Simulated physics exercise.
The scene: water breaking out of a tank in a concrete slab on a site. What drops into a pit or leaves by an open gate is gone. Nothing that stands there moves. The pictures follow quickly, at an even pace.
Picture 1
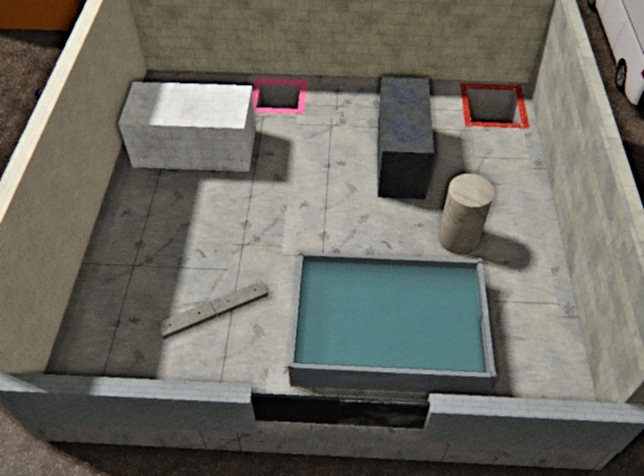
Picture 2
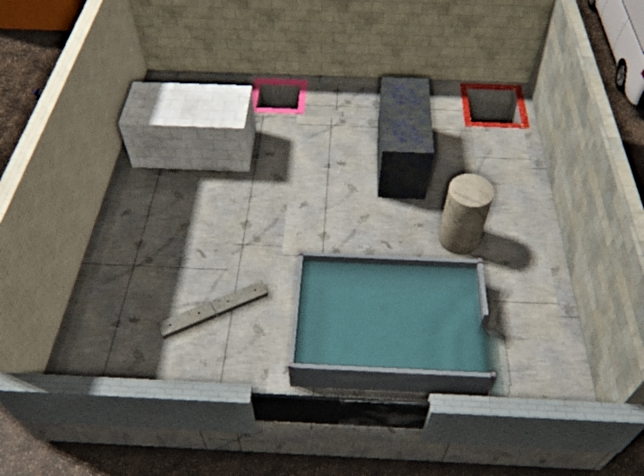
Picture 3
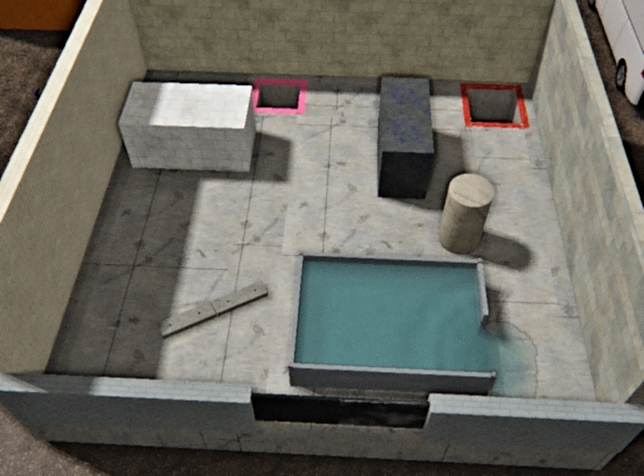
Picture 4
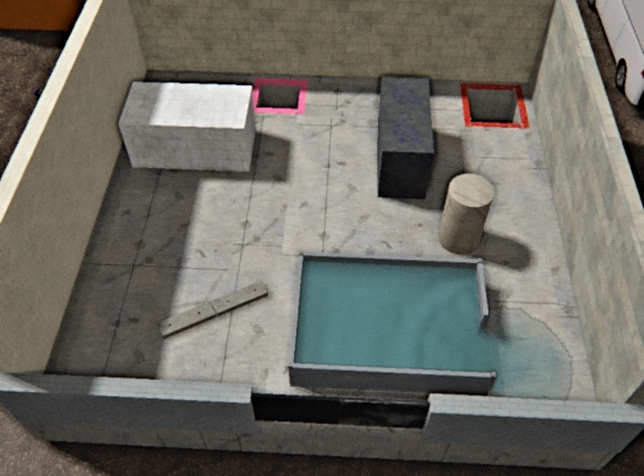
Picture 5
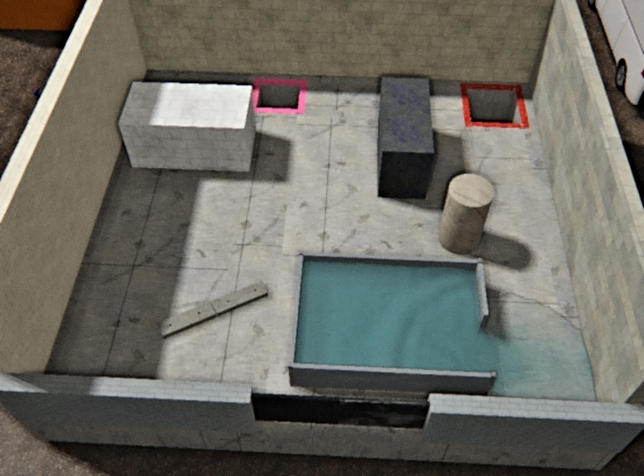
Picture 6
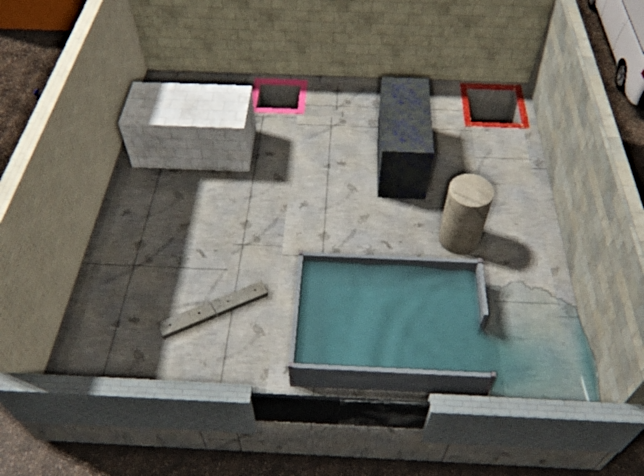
On a walled concrete slab, a tank of blue-green water stands whole and still near the front; then its right side opens and water pours out, spreading across the floor to the right-hand wall.
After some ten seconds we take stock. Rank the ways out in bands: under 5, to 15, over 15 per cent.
The gate takes less than 5 %; the pink pit takes less than 5 %; the red pit takes more than 15 %.
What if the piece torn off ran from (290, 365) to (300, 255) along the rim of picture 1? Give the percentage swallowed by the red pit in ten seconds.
Roughly, in per cent: Red 0.
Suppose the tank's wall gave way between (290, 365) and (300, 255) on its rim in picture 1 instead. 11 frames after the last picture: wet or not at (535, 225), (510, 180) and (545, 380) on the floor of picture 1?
One after the other: Clear, not flooded, free of water.
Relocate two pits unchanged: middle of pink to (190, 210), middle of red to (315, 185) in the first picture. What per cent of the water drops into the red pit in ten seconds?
Roughly, in per cent: Red 0.
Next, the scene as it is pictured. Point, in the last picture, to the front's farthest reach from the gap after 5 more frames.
Roughly at (555, 250).
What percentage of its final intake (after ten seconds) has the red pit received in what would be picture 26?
Close to 0 %.
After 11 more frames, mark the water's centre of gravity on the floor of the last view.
Around (442, 339).
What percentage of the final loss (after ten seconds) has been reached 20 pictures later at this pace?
Roughly 0 per cent.
A moment on, water covers 5 % of the floor; the gate 0 %, the pink pit 0 %, the red pit 0 %.
Next, water covers 10 % of the floor; the gate 0 %, the pink pit 0 %, the red pit 0 %.
Then, water covers 25 % of the floor; the gate 0 %, the pink pit 0 %, the red pit 0 %.
Later, water covers 50 % of the floor; the gate 0 %, the pink pit 0 %, the red pit 10 %.
In the end, water covers 70 % of the floor; the gate 0 %, the pink pit 2 %, the red pit 23 %.
